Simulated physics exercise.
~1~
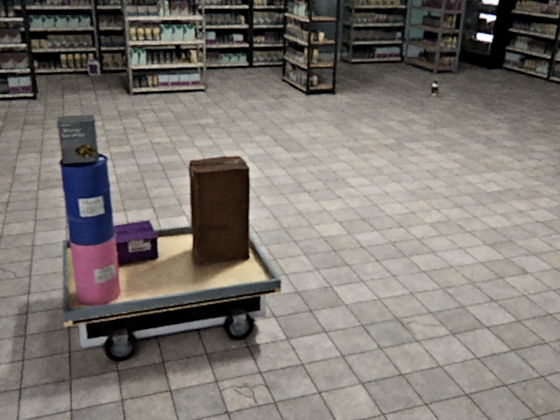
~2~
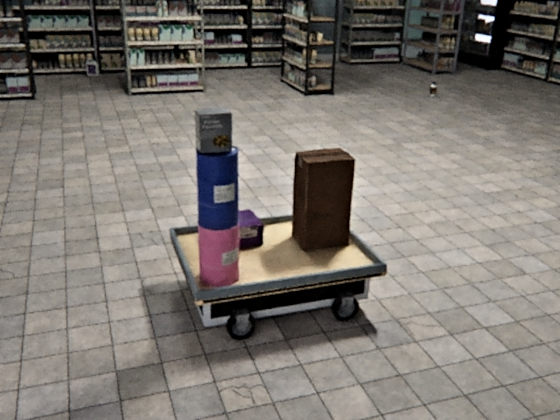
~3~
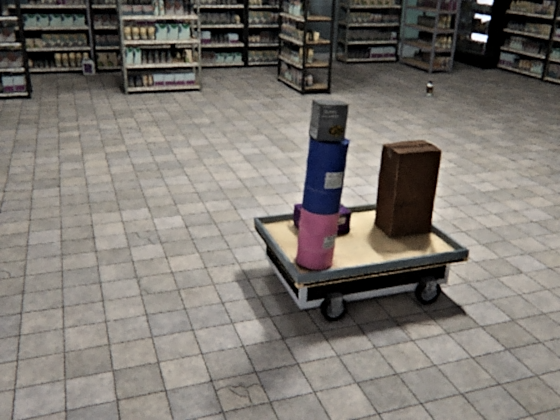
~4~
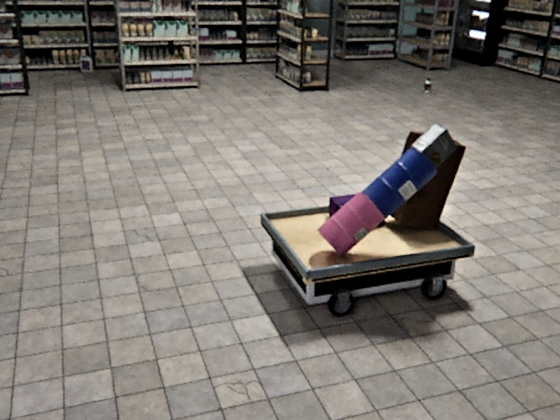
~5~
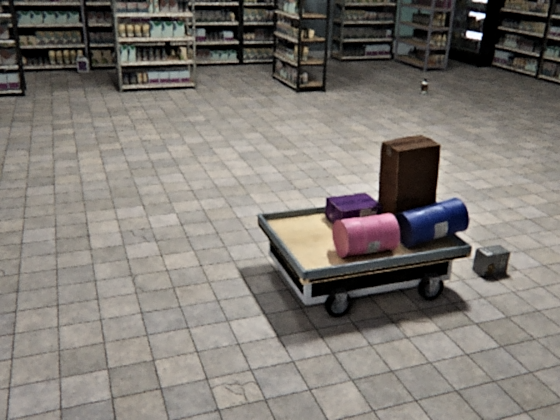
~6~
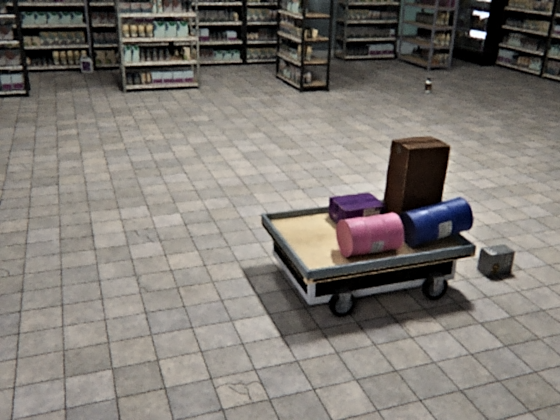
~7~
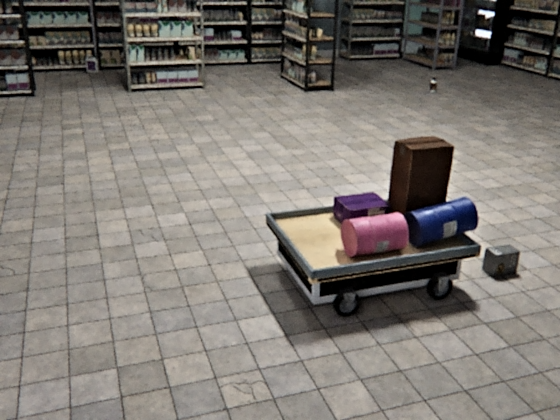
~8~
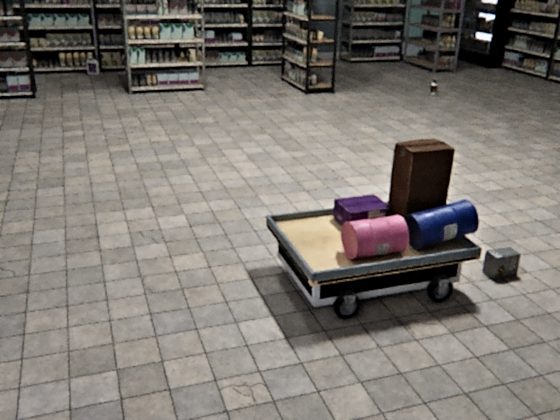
A cart rolls right and stops, toppling its stacked canisters and dropping a grey box.
